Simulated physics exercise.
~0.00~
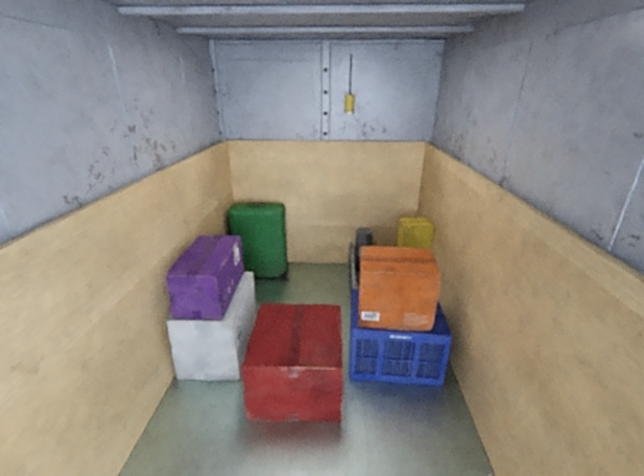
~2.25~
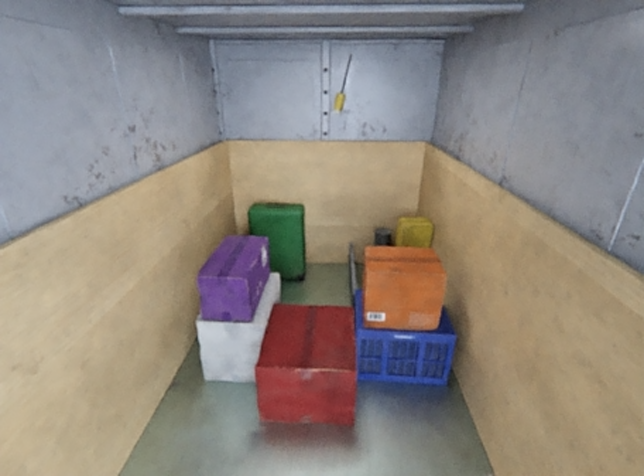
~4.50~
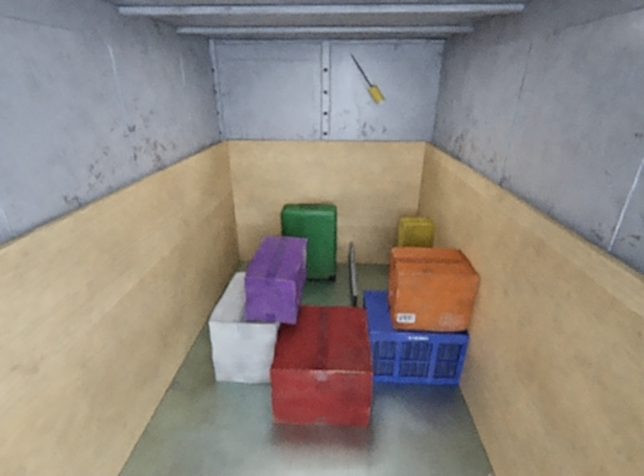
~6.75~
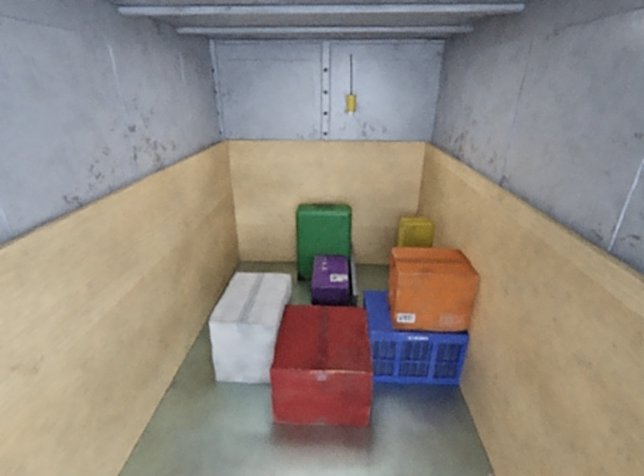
A purple box slides right with the shifting load and drops off the white box.
